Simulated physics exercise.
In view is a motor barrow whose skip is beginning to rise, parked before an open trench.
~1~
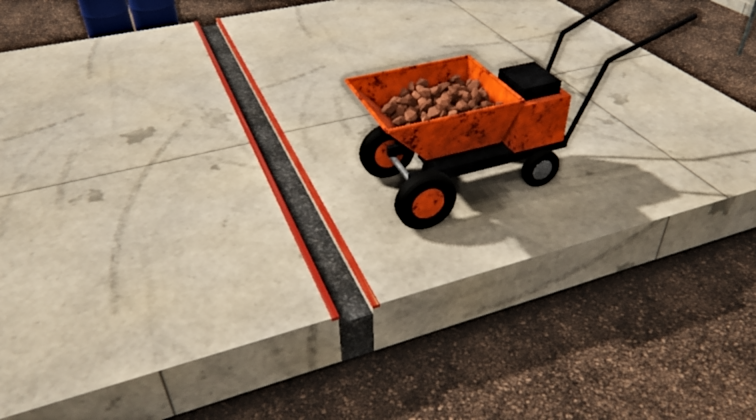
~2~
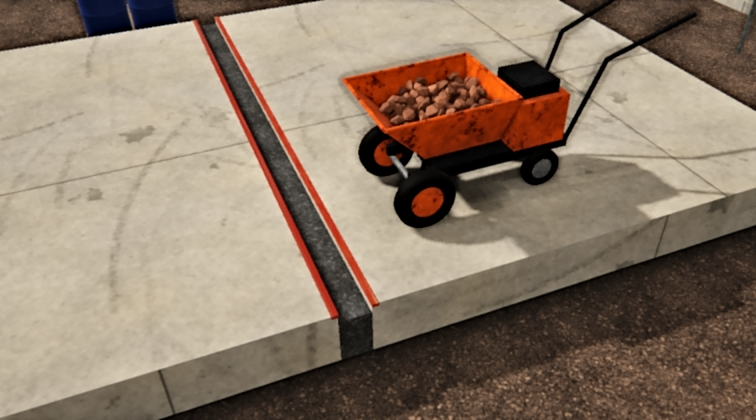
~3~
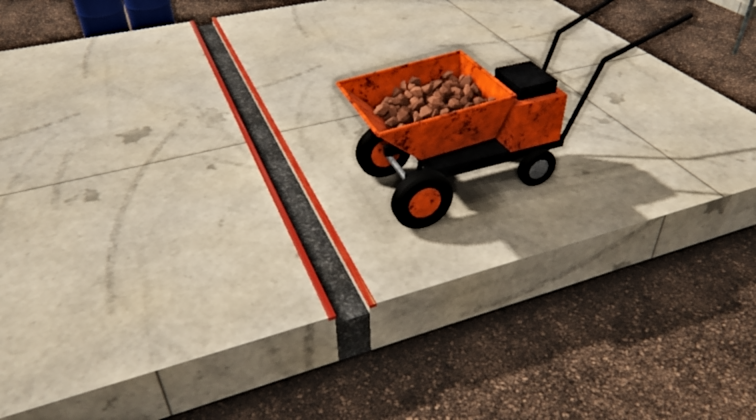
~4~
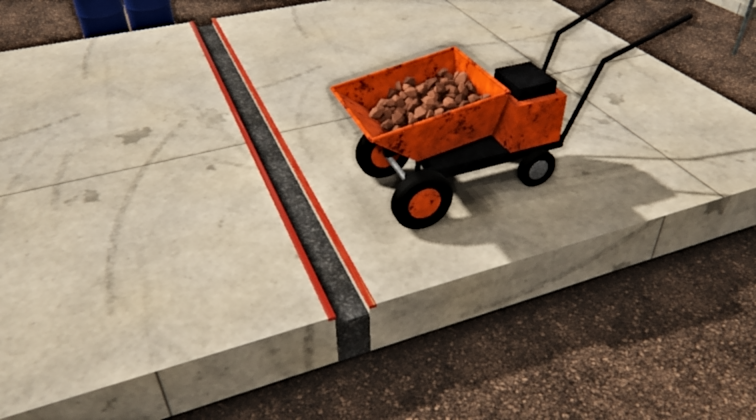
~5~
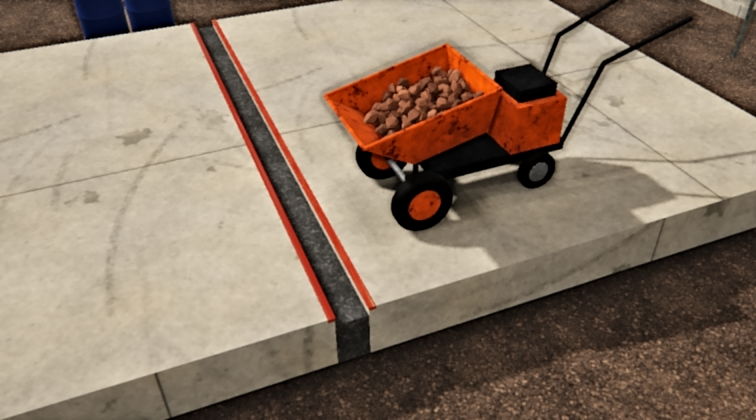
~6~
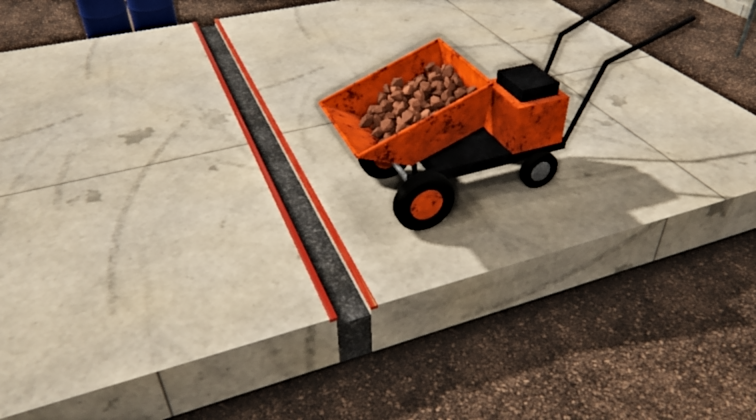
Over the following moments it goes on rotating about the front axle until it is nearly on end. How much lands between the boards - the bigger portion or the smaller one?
Result: Mostly out.
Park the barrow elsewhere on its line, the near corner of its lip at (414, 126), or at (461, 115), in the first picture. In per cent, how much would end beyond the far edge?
10 and 0 in a hundred, in that order.
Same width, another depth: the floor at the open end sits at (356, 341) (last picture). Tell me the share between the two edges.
Roughly 60 in a hundred.
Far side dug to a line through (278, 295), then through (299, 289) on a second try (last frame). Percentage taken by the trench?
Close to 70 per cent in the first, close to 50 per cent in the second.
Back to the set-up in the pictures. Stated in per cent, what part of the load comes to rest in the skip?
My estimate is about 35 per cent.
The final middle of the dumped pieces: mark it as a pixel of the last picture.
The centre comes to rest near (286, 224).
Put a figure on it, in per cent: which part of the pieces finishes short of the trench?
Around 0 %.
Soon, skip tipped steeply; all in the skip.
A while on, skip tipped right over; most in the skip; a small part in or heaped over the trench; a small part beyond it.
Towards the end, skip tipped right over; about a third in the skip; about a quarter in or heaped over the trench; about a third beyond it.
Finally, skip tipped right over; about a third in the skip; about a quarter in or heaped over the trench; about a third beyond it.
